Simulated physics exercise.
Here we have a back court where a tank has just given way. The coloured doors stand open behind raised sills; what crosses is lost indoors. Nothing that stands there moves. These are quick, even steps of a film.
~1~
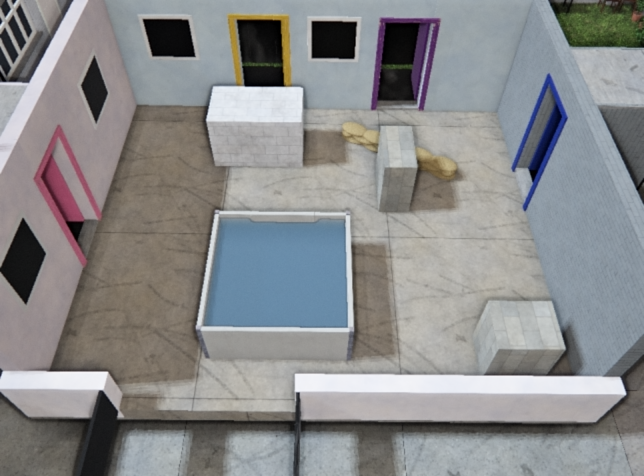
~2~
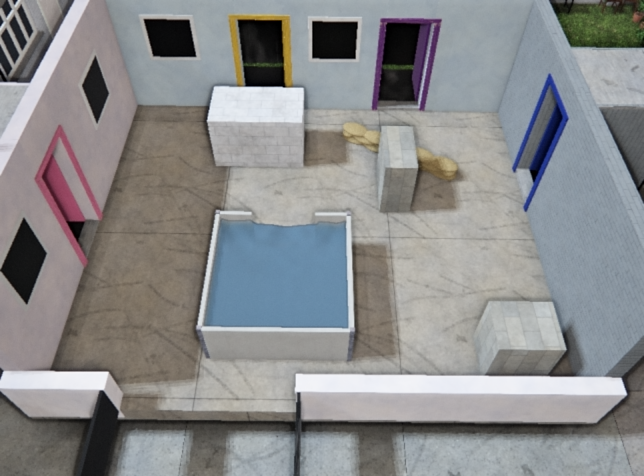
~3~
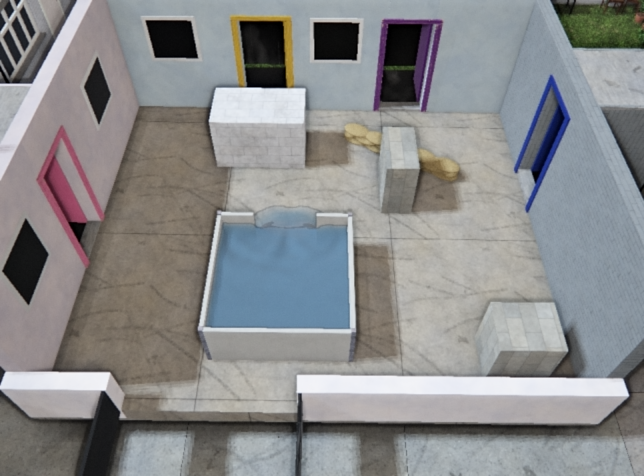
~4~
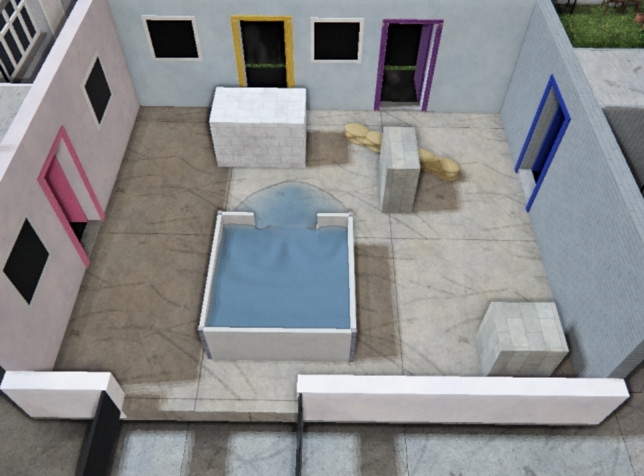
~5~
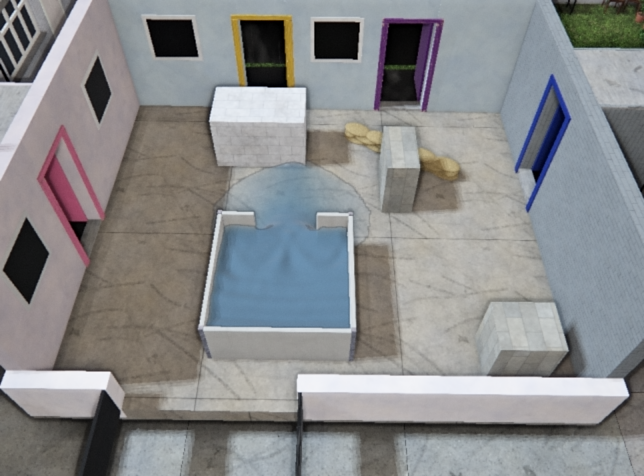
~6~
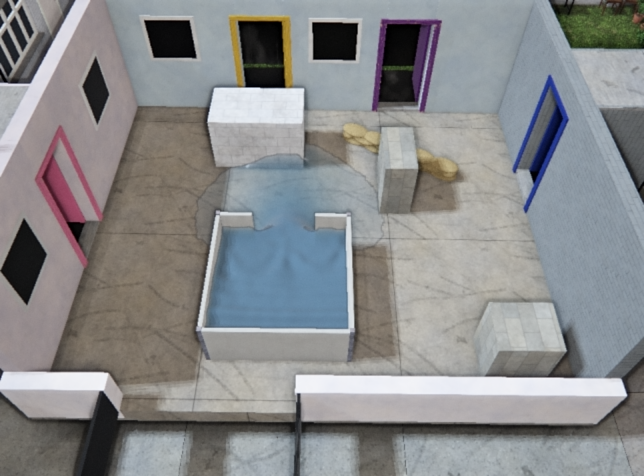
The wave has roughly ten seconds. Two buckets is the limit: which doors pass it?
In the end: The yellow door lets in a lot; the blue door admits no more than that; the pink door lets in a lot; the purple door admits no more than that.
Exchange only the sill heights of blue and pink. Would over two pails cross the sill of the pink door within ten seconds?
Then: The pink one is under.
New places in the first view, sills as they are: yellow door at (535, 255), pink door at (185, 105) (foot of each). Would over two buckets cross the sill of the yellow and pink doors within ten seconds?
The yellow one holds, the pink one passes that mark.
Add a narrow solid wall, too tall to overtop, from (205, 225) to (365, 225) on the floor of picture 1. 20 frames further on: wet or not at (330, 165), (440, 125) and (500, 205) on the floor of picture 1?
In that order: Not flooded, not flooded, flooded.
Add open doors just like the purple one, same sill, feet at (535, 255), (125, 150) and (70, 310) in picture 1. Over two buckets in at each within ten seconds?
As listed: Stays under, goes over, lets less in.
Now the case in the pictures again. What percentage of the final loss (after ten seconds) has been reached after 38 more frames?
I make it 20 per cent.
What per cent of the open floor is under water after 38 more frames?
Roughly 90 per cent.
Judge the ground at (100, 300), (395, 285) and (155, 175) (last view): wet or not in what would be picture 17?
One after the other: No water, clear, wet.
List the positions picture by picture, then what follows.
Still water in the tank at (279, 270), in the first frame.
The front is at a hidden place, out from the gap on the tank's far side, in the second frame.
The front is at (317, 213), out from the gap on the tank's far side, in the third frame.
The front is at (286, 184), out from the gap on the tank's far side, in the fourth frame.
The front is at (309, 164), out from the gap on the tank's far side, in the fifth frame.
Water pours out on the tank's far side and has run to (314, 148), in the sixth frame.
A moment on, water covers 20 % of the floor; the yellow door not reached, the blue door not reached, the pink door not reached, the purple door not reached.
Next, water covers 35 % of the floor; the yellow door wet at the sill, nothing in, the blue door not reached, the pink door not reached, the purple door wet at the sill, nothing in.
Then, water covers 60 % of the floor; the yellow door under two buckets in, the blue door not reached, the pink door under two buckets in, the purple door wet at the sill, nothing in.
Later, water covers 90 % of the floor; the yellow door under two buckets in, the blue door wet at the sill, nothing in, the pink door over two buckets in, the purple door wet at the sill, nothing in.
In the end, water covers 95 % of the floor; the yellow door over two buckets in, the blue door wet at the sill, nothing in, the pink door over two buckets in, the purple door wet at the sill, nothing in.
